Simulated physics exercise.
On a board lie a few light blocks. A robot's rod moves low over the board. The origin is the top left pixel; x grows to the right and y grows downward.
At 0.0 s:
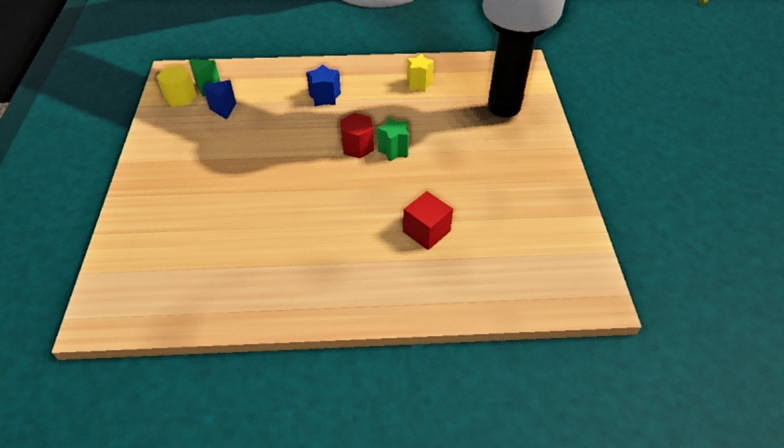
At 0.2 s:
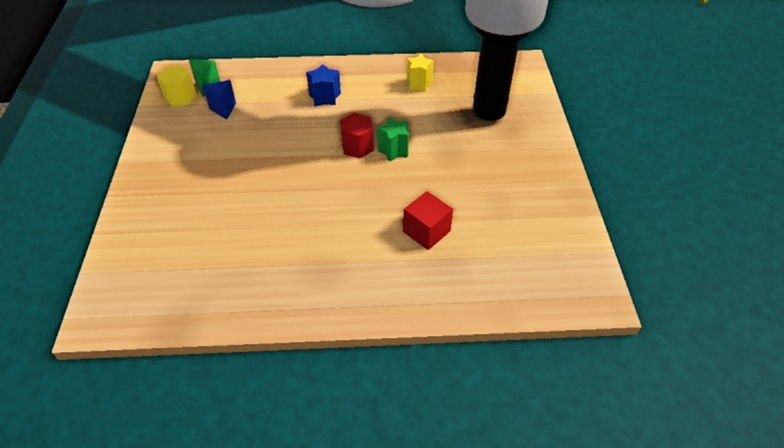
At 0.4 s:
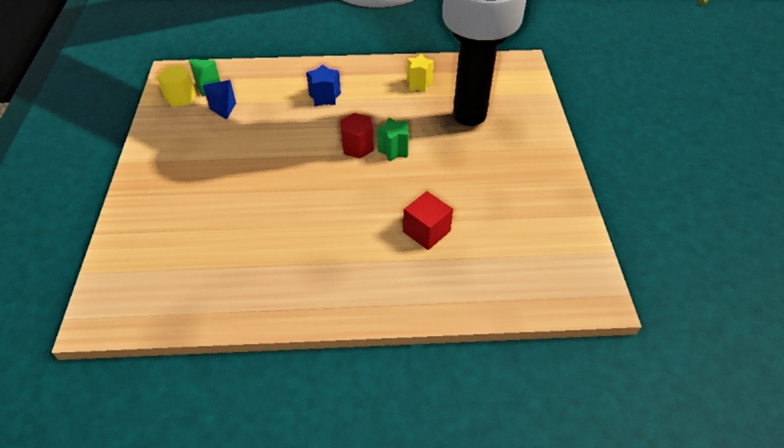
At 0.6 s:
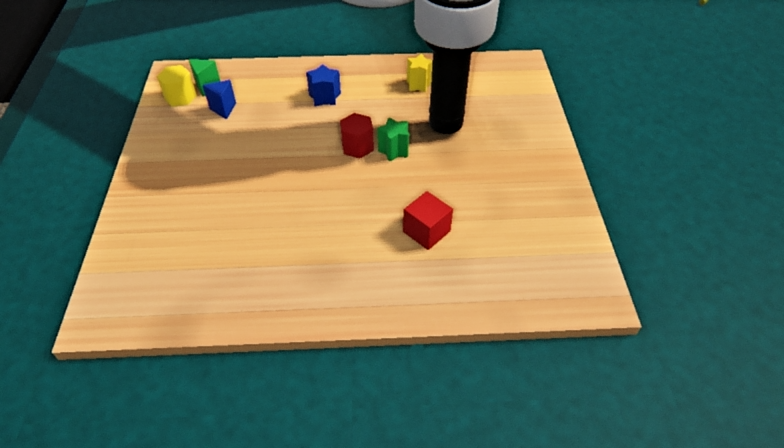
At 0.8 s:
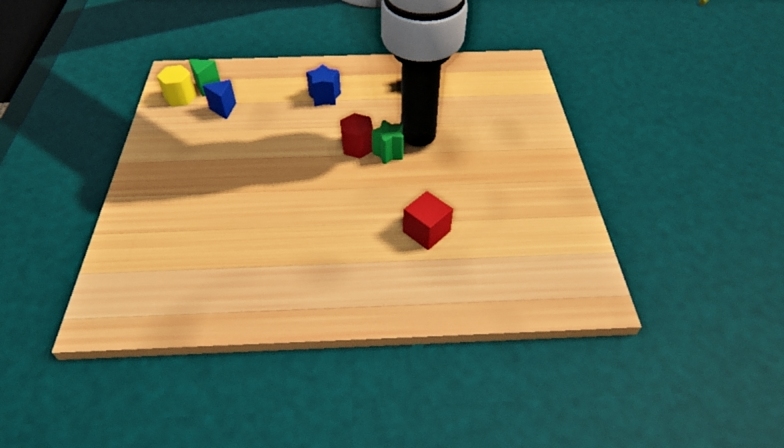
The robot's black rod slid left and slightly toward the viewer across the wooden board, passing in front of the yellow star and nudging the green star a little left beside the red hexagon.
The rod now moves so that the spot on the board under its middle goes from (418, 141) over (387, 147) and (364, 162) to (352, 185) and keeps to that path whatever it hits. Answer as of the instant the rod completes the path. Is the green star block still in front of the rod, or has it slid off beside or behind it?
By the time the path ends, the green star block is still sitting right in front of the rod.
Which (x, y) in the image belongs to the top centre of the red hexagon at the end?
Expect it around (331, 127).
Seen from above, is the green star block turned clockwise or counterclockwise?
It rotates counterclockwise.
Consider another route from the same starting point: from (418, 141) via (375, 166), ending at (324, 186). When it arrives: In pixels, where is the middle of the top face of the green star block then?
It is at (296, 149).
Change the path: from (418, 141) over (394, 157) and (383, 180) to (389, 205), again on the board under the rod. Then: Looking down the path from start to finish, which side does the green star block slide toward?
Pushed right.
The first path, step by step. One third of the way, rod (386, 142); red hexagon (343, 125), turned 45° clockwise; green star block (365, 141), turned 50° anticlockwise.
Two thirds of the way, rod (363, 157); red hexagon (331, 127), turned 75° clockwise; green star block (344, 158), turned 55° anticlockwise.
At the end, rod (352, 179); red hexagon (331, 127), turned 75° clockwise; green star block (329, 180), turned 50° anticlockwise.
